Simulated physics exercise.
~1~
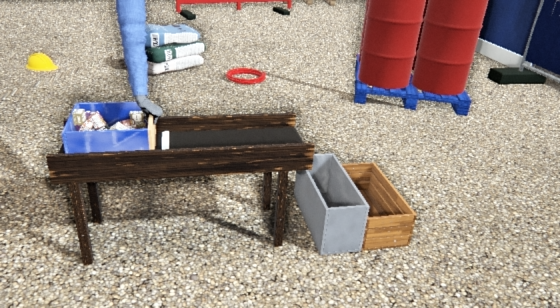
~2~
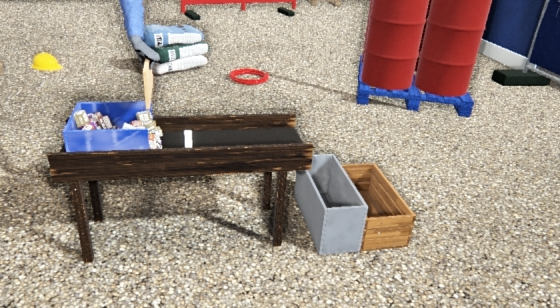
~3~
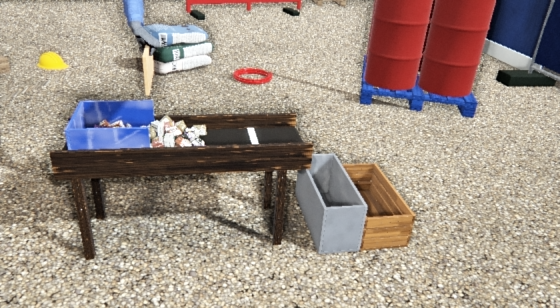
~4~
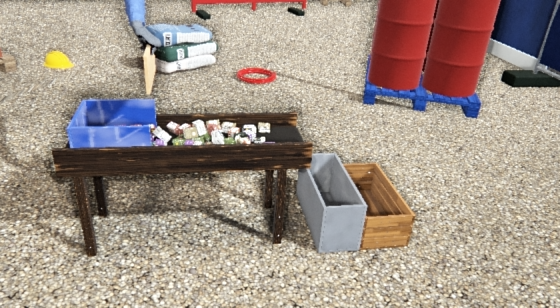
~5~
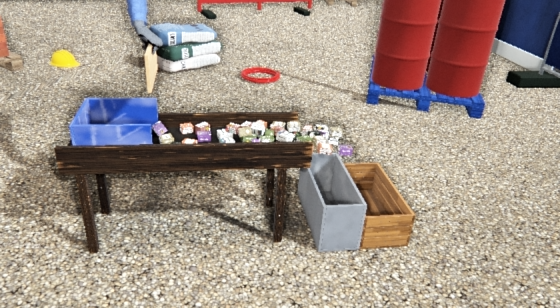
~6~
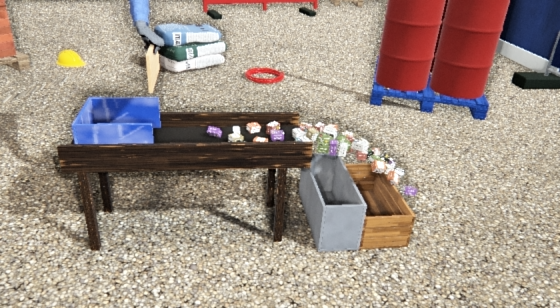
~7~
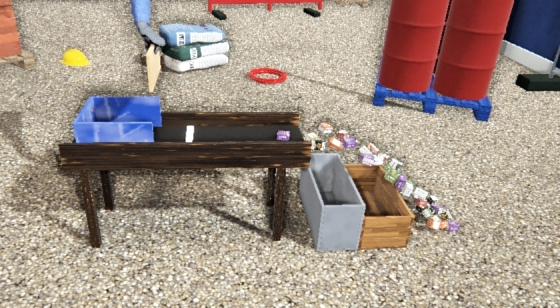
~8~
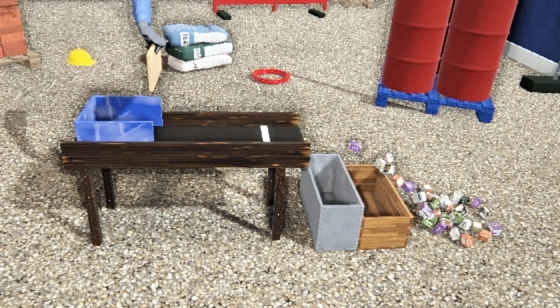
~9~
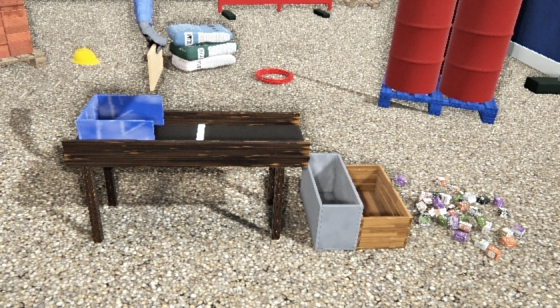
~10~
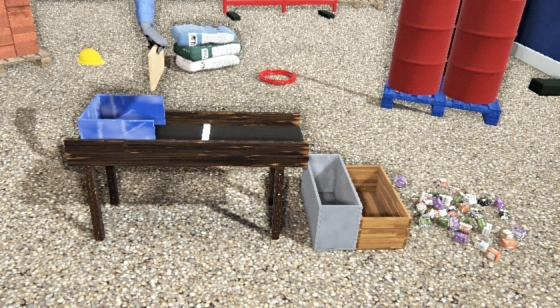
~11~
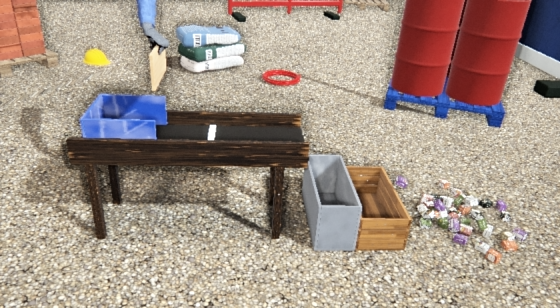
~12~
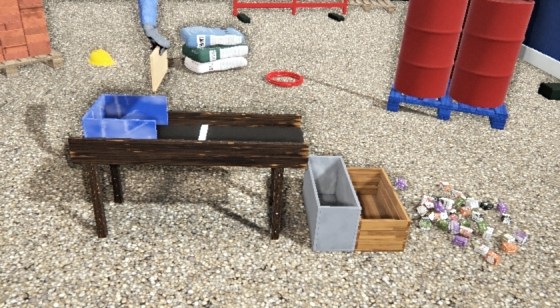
On a gravelly yard seen from slightly above, with the view drifting gently sideways, a dark wooden-sided conveyor stands at left carrying a blue pen full of small cartons. A grey tote and a wooden bin sit side by side off its right end, with red drums on a blue pallet, stacked sacks and a red ring behind. An upright gate beside the pen lifts, and the belt draws the cartons out to the right in a loose stream. They fly off the end, arc over both containers and tumble onto the gravel. Finally the cartons lie scattered beyond the wooden bin, leaving the belt clear.
